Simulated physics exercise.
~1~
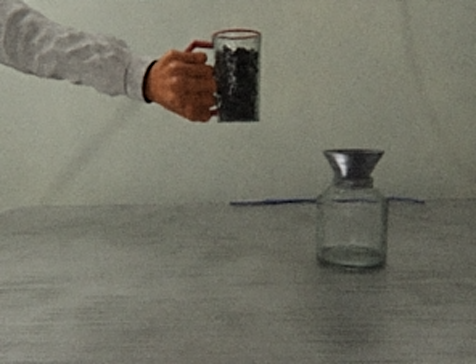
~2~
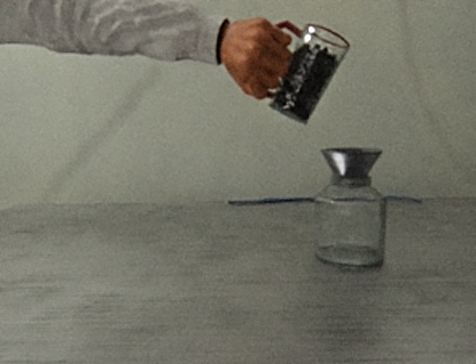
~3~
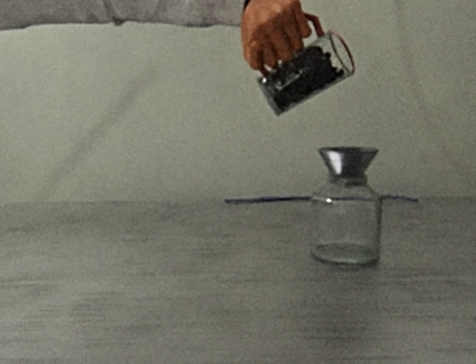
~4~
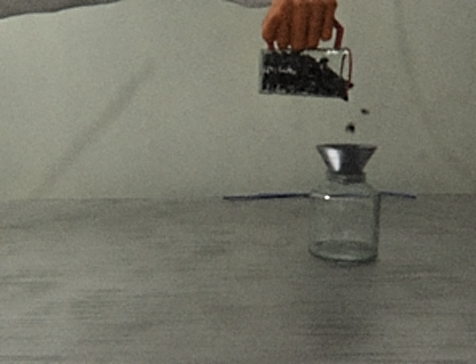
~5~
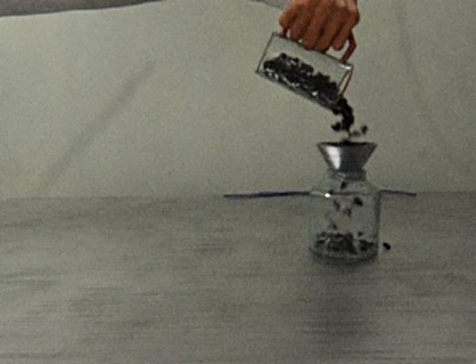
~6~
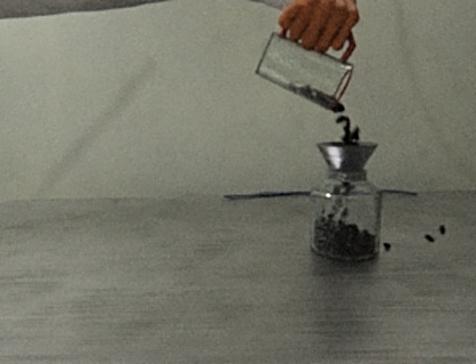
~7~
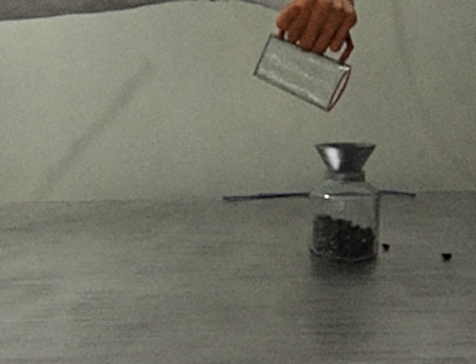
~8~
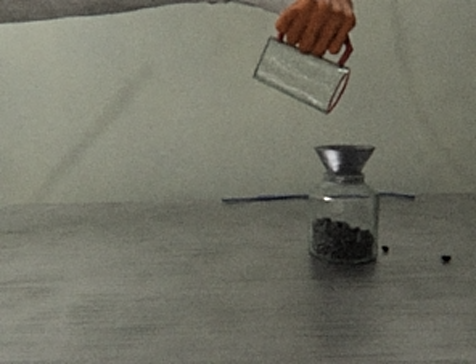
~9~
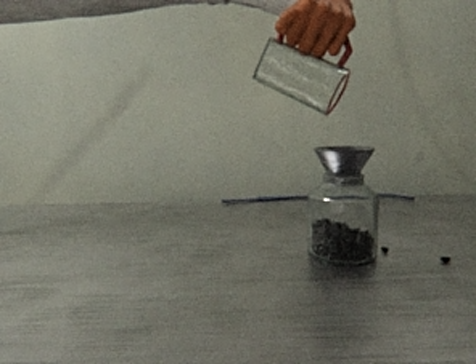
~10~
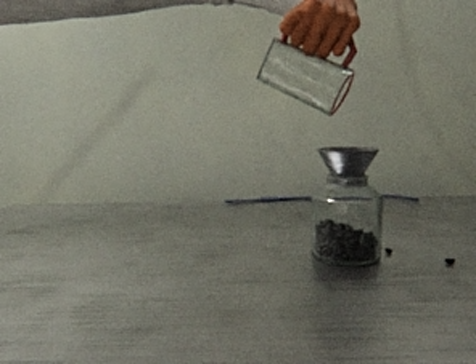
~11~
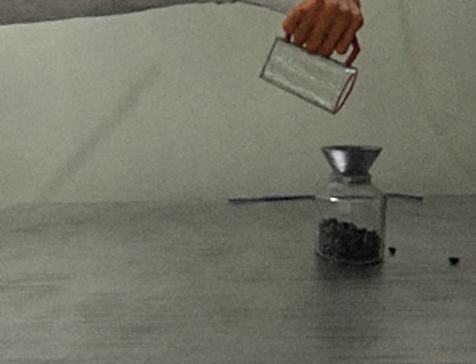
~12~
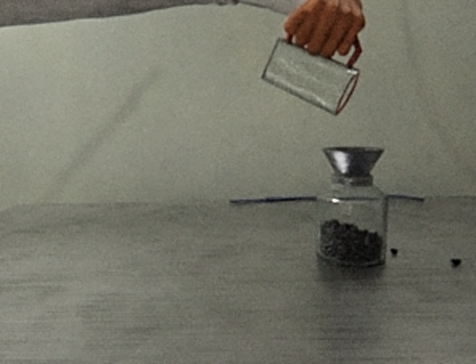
Hand tipping a glass cup of black beans through a funnel into a glass jar, emptying it as a couple land outside.
